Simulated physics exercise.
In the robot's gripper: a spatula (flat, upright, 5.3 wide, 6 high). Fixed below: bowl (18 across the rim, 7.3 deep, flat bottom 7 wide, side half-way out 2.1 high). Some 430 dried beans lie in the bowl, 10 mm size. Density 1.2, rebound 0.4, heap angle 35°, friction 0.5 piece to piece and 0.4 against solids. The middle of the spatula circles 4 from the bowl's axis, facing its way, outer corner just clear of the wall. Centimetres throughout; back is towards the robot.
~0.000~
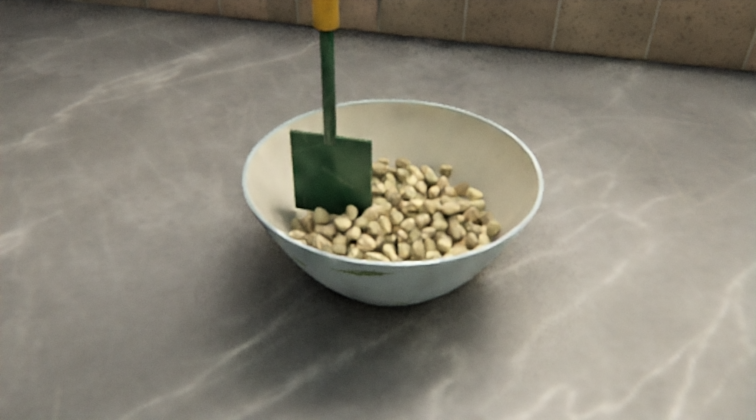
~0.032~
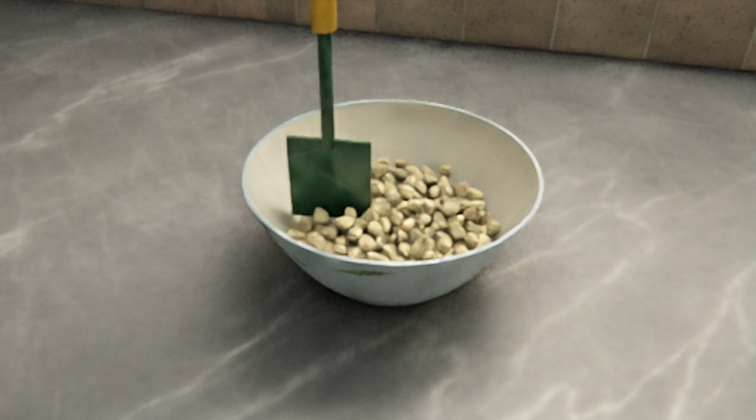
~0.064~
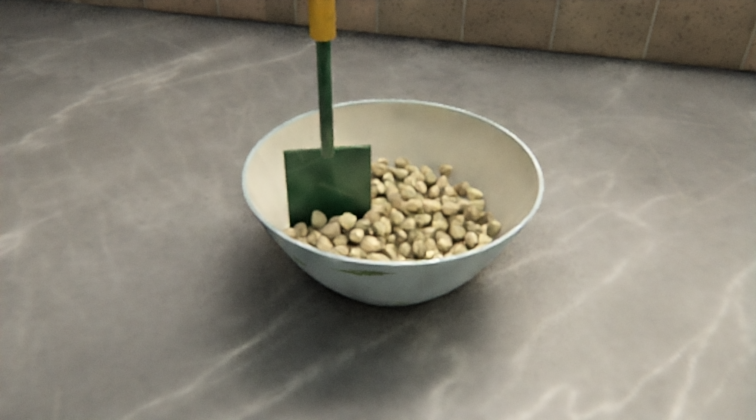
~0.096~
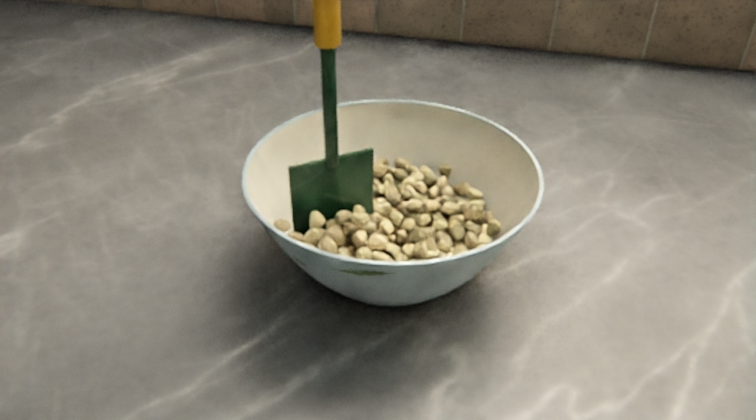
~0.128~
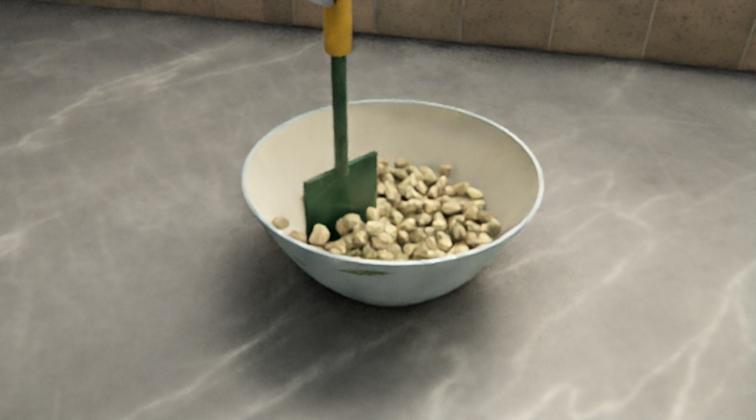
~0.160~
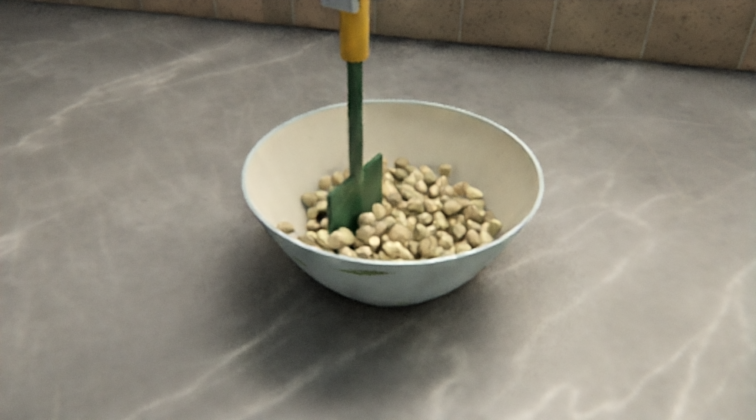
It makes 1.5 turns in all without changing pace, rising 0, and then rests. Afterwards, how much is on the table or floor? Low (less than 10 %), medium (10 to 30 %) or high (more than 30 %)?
Share on the table or floor: Low (less than 10 %).
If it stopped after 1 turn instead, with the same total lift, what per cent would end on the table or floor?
Then about 0 per cent.
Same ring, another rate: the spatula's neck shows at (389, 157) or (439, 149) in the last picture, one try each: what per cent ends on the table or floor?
Some 15 and 25 per cent.
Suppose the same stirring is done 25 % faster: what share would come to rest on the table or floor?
In that case some 10 per cent.
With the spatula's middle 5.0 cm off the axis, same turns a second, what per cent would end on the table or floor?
It would be near 0 per cent.
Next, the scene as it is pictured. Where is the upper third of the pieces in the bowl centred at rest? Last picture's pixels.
At about (457, 186).
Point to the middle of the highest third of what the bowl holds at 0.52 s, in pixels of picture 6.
Near (393, 156).
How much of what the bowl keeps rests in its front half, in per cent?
Some 35 per cent.
After 0.52 s, 254° round, highest piece 8 above the table; 425 in the bowl, 3 on the table or floor.
After 0.89 s, 78° round, highest piece 8 above the table; 417 in the bowl, 10 on the table or floor, 1 in flight or on the tool.
After 1.27 s, 180° round, highest piece 7 above the table; 409 in the bowl, 19 on the table or floor.
After 1.97 s, 180° round, highest piece 7 above the table; 409 in the bowl, 19 on the table or floor.
In the end, 409 in the bowl, 19 on the table or floor. That is 4 % on the table or floor.
